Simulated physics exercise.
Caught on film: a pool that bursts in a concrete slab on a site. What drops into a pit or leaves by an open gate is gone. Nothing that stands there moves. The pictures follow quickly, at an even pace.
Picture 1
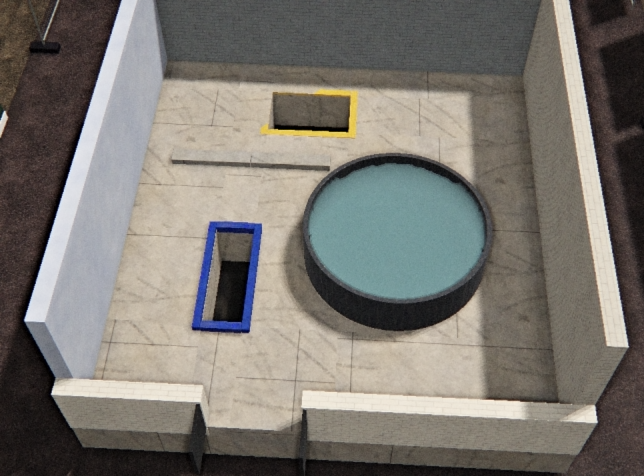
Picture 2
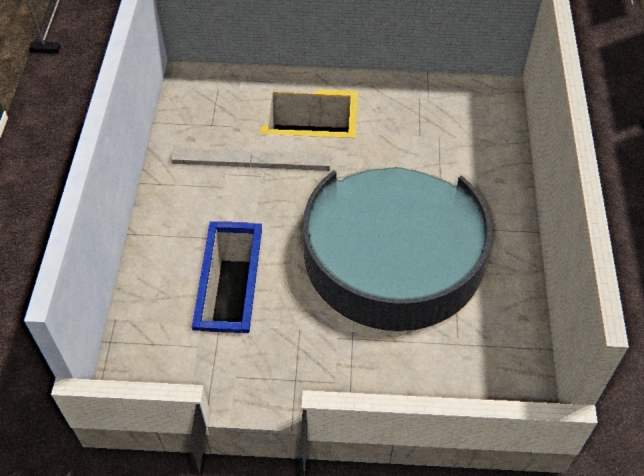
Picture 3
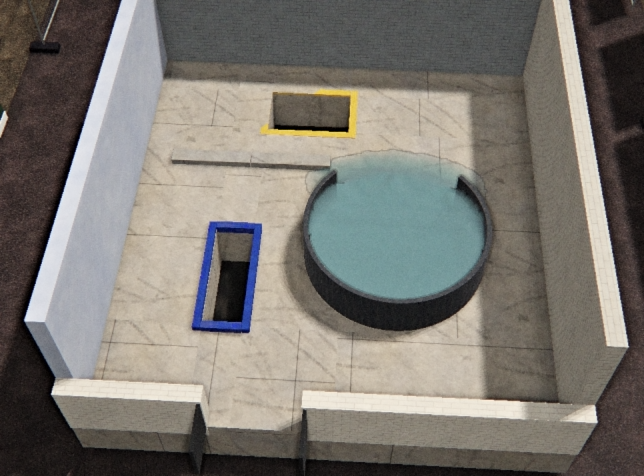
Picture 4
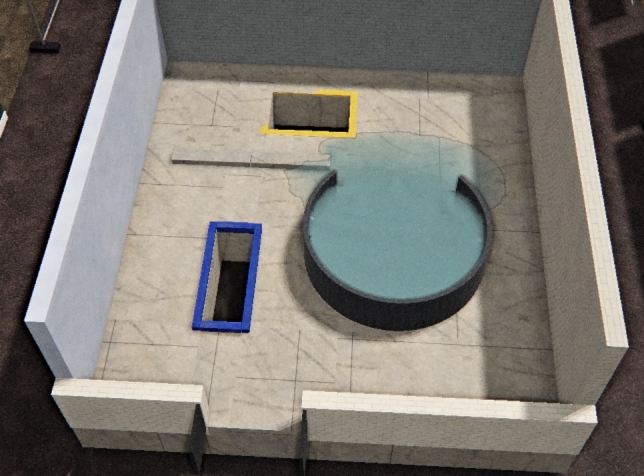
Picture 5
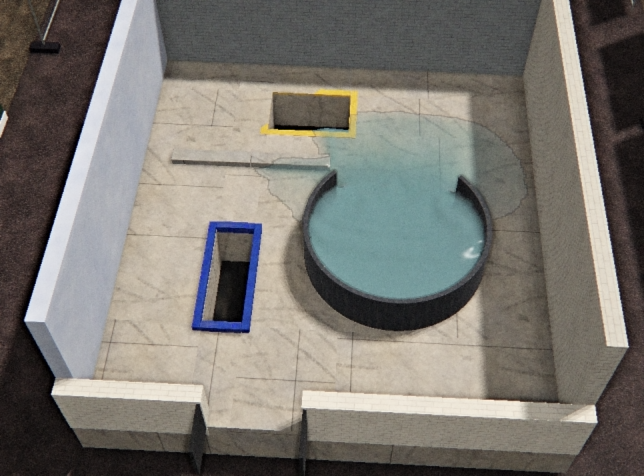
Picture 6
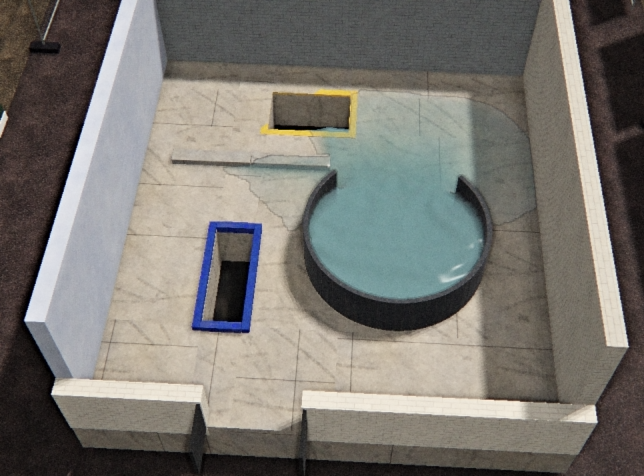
A walled concrete slab on a site is seen from above at a steady, high angle, with an opening in the near wall. A round, dark-rimmed pool of teal water stands right of centre, with a blue-edged pit to its left, a yellow-edged pit behind, and a low grey strip between them. The pool's far side opens, and water pours out through the gap, spreading thinly backward and sideways across the pale floor.
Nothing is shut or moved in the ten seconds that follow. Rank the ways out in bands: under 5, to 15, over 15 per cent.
One by one: The gate takes not even 5 %; the blue pit takes not even 5 %; the yellow pit takes above 15 %.
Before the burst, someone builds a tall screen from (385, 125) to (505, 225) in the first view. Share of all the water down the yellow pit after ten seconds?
In per cent: Yellow 50.
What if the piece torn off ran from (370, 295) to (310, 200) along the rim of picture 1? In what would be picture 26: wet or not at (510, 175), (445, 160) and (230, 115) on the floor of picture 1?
In that order: Clear, not flooded, free of water.
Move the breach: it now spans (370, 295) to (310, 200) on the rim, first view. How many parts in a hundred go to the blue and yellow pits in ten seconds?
Per cent: Blue 30, yellow 0.
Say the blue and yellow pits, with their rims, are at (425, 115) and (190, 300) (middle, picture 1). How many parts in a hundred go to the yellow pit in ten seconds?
Roughly, in per cent: Yellow 8.
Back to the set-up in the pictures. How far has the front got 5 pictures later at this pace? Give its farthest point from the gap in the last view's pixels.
Near (138, 189).
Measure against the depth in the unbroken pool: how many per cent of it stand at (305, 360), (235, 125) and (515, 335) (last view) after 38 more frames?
Roughly 0, 4 and 10 per cent, in turn.
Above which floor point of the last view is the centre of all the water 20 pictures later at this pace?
Around (410, 171).
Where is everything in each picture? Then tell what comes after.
The first frame shows still water in the round pool at (397, 226).
In the second frame, the front is at a hidden place, out from the gap on the round pool's far side.
In the third frame, water pours out on the round pool's far side and has run to (480, 192).
In the fourth frame, water pours out on the round pool's far side and has run to (291, 171).
In the fifth frame, water pours out on the round pool's far side and has run to (262, 170).
In the sixth frame, the front is at (230, 168), out from the gap on the round pool's far side.
A moment on, water covers 35 % of the floor; the gate 0 %, the blue pit 0 %, the yellow pit 4 %.
Next, water covers 35 % of the floor; the gate 0 %, the blue pit 0 %, the yellow pit 10 %.
Then, water covers 45 % of the floor; the gate 0 %, the blue pit 0 %, the yellow pit 17 %.
Later, water covers 70 % of the floor; the gate 0 %, the blue pit 0 %, the yellow pit 29 %.
In the end, water covers 90 % of the floor; the gate 1 %, the blue pit 0 %, the yellow pit 39 %.
